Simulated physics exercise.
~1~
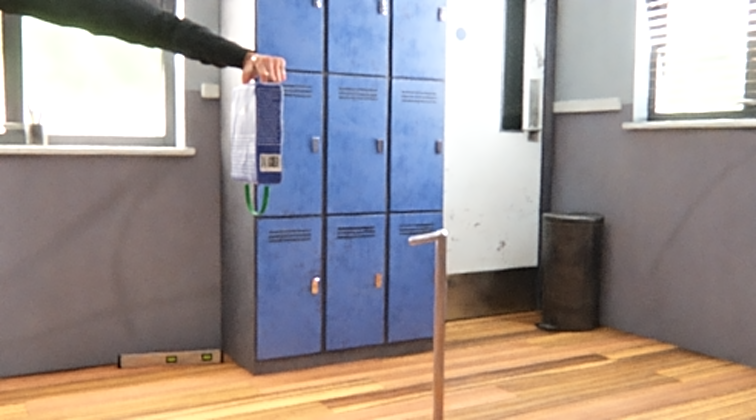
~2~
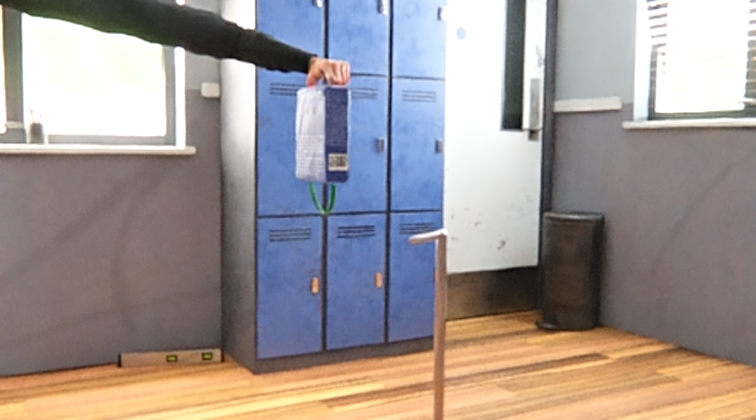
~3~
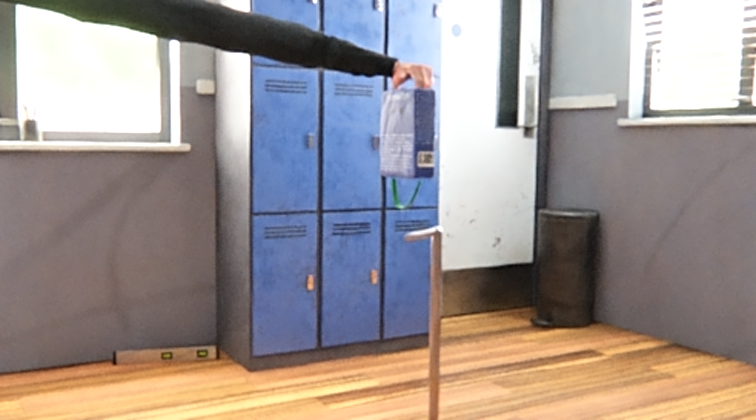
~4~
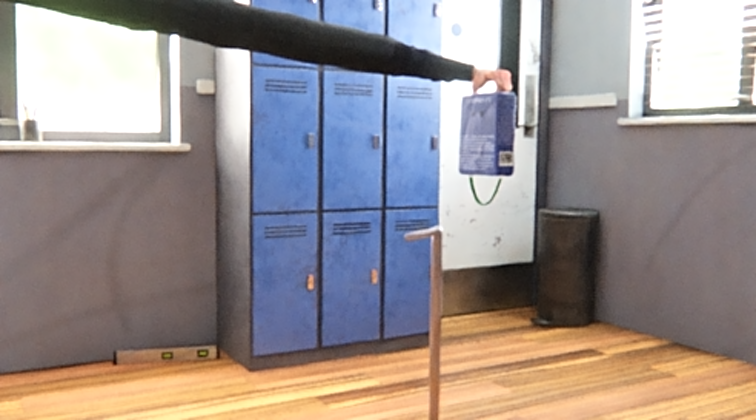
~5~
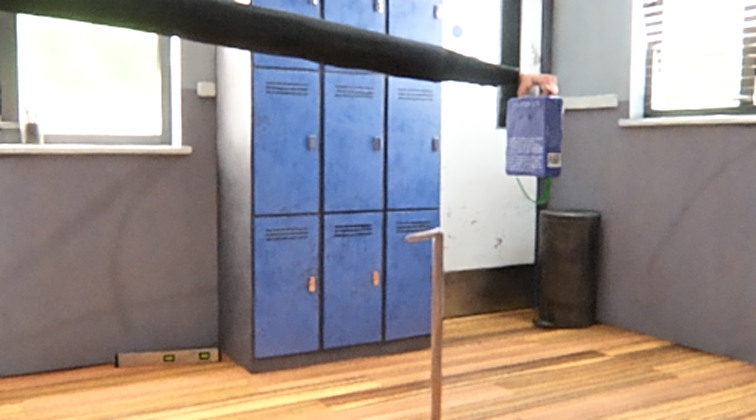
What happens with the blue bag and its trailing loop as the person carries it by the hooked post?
The blue bag goes by freely, with its loop passing the hook without catching, and it ends up to the right of the post, still in the person's hand.
